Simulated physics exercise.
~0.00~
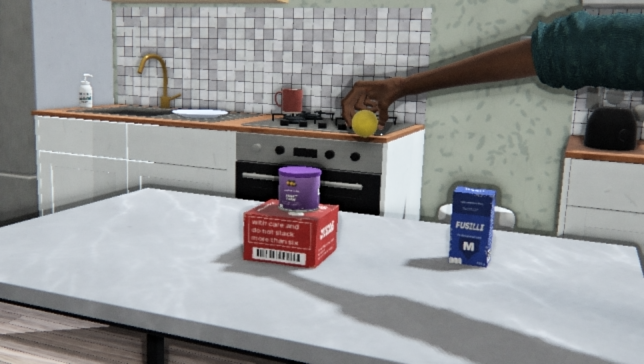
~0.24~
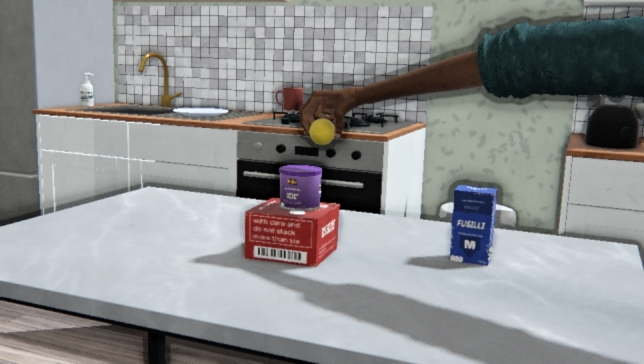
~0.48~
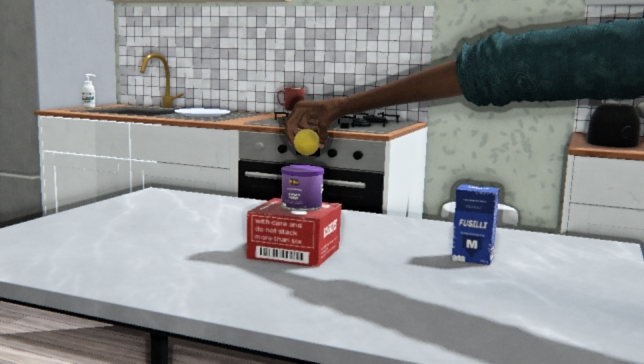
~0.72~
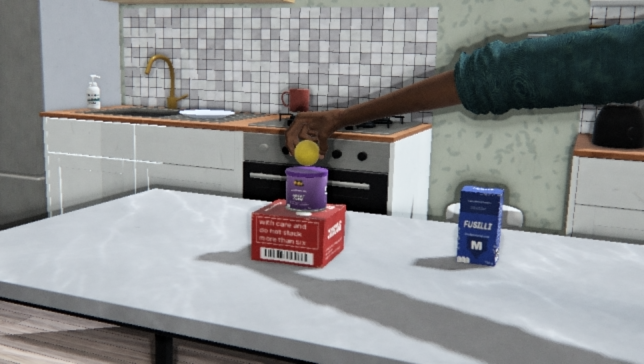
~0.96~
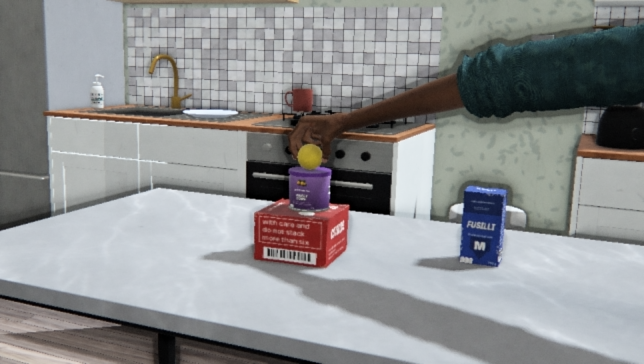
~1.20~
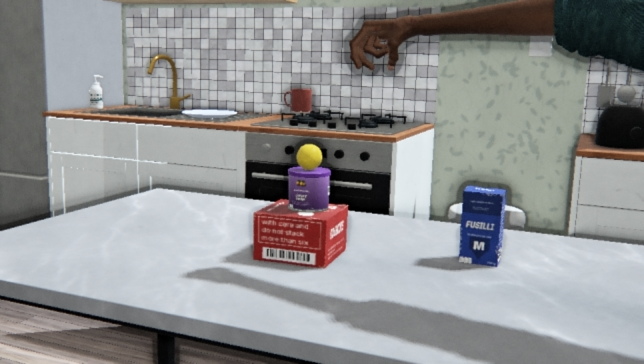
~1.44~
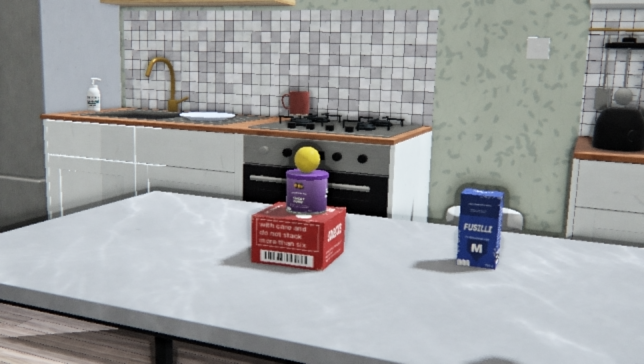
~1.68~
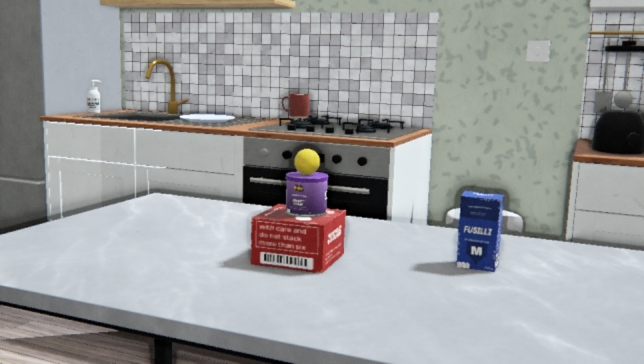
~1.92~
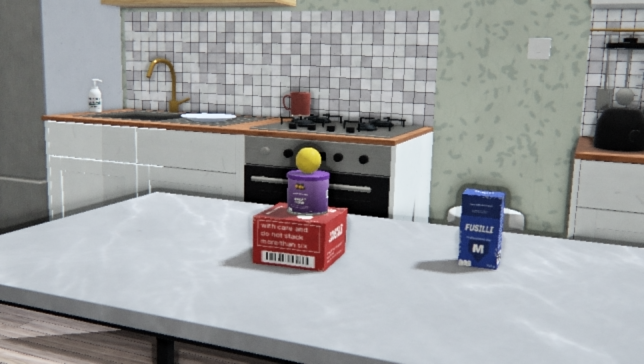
In a kitchen with a tiled wall, a sink and a stove behind, a pale countertop holds a red box with a purple tin on top, and a blue carton stands to the right. A hand reaching in from the right holds a yellow lemon above and to the right of the tin. It moves the lemon left, then lowers it onto the tin. The hand lets go, draws back up to the right and leaves the view. The lemon stays balanced on the tin, and the small tower stands still beside the carton.
